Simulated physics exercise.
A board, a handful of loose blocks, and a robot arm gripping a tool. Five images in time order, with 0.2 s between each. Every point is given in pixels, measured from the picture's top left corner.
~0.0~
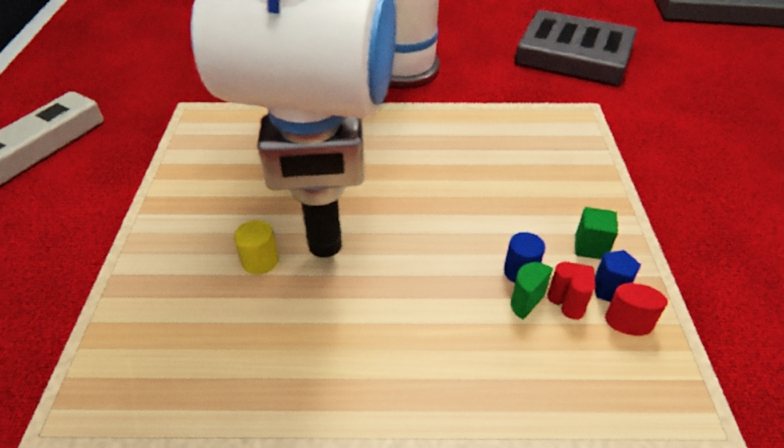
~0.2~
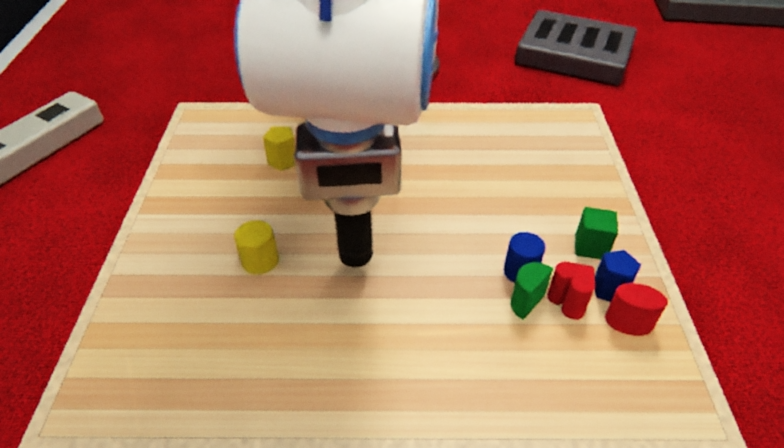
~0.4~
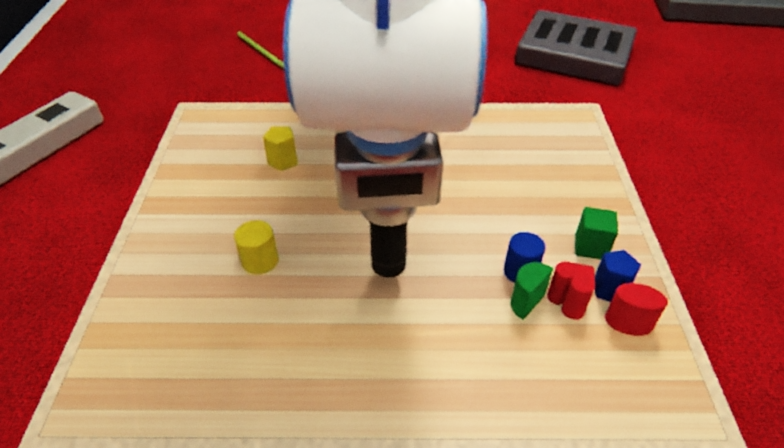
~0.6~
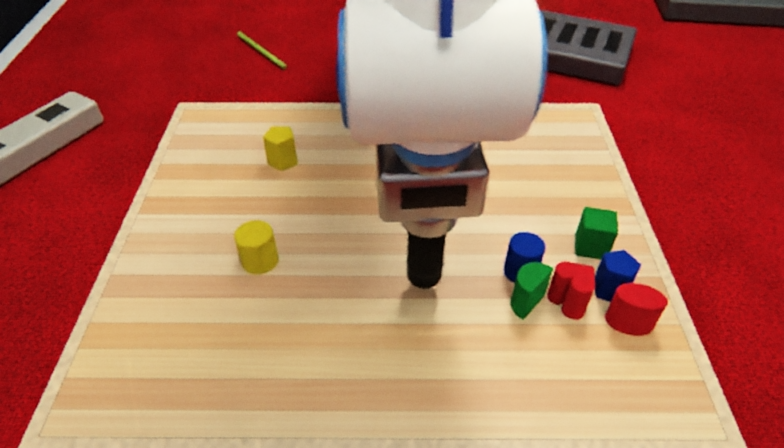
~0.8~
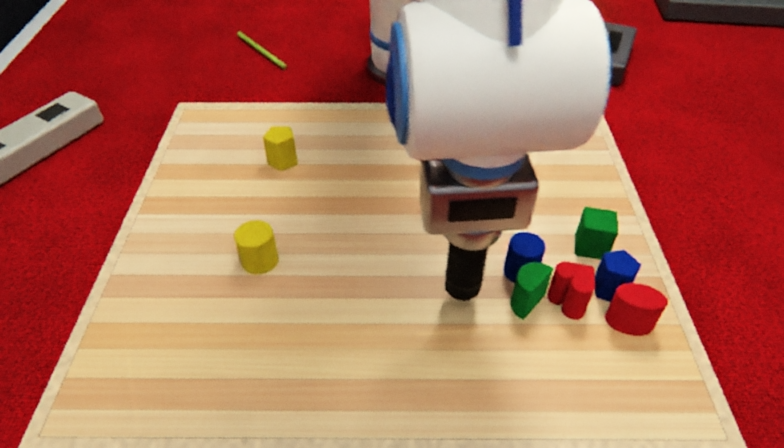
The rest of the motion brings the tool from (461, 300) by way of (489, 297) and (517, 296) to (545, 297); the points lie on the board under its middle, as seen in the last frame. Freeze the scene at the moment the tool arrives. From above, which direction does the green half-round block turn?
It spins against the clock.
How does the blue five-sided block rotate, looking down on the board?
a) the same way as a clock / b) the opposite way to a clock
(b)
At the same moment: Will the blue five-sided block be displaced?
Yes, I think so.
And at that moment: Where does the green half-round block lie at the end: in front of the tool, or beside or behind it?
Still in front.
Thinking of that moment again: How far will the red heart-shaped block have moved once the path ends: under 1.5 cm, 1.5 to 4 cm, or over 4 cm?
Shift: 1.5 to 4 cm.
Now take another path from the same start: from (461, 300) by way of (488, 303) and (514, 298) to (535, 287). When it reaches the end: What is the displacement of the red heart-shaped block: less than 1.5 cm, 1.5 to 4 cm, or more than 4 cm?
The answer will be the middling band, 1.5 to 4 cm.
On the path given first. Halfway along, tool (506, 284); green half-round block (544, 274); red heart-shaped block (583, 274).
At the end, tool (549, 285); blue round block (536, 241); green half-round block (588, 276), turned 35° anticlockwise; red heart-shaped block (615, 276), turned 40° clockwise; blue five-sided block (636, 260), turned 35° anticlockwise.
